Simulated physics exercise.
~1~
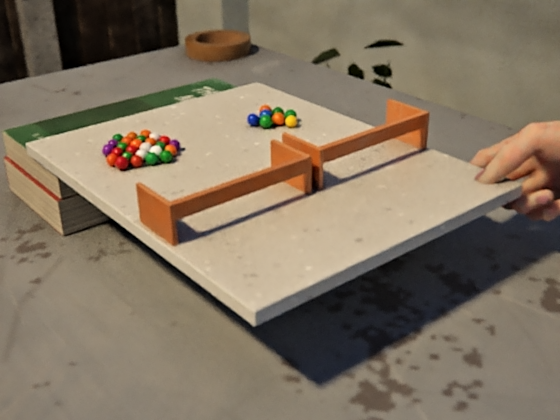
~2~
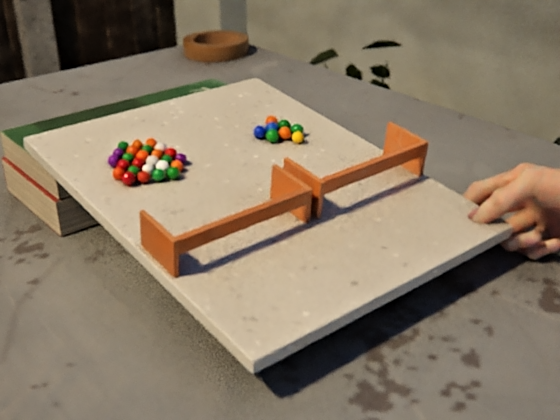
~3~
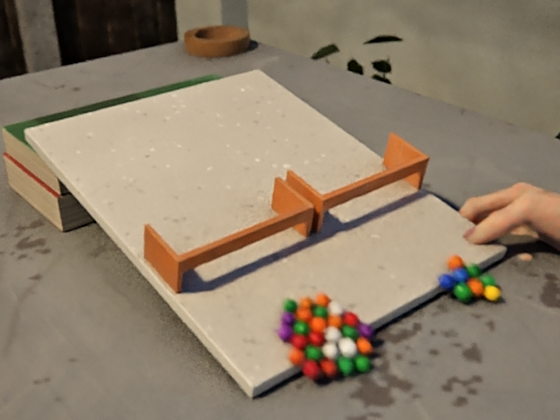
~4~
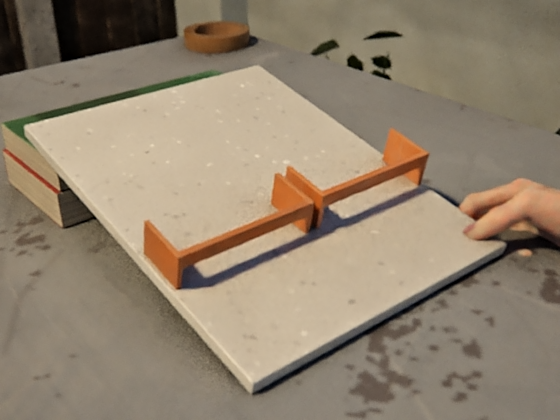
On a grey tabletop, a hand lowered the right end of a pale board propped on books, and two clusters of colourful little balls slid down, passed beneath the orange bars and went out of sight, leaving the board sloped and empty behind them.
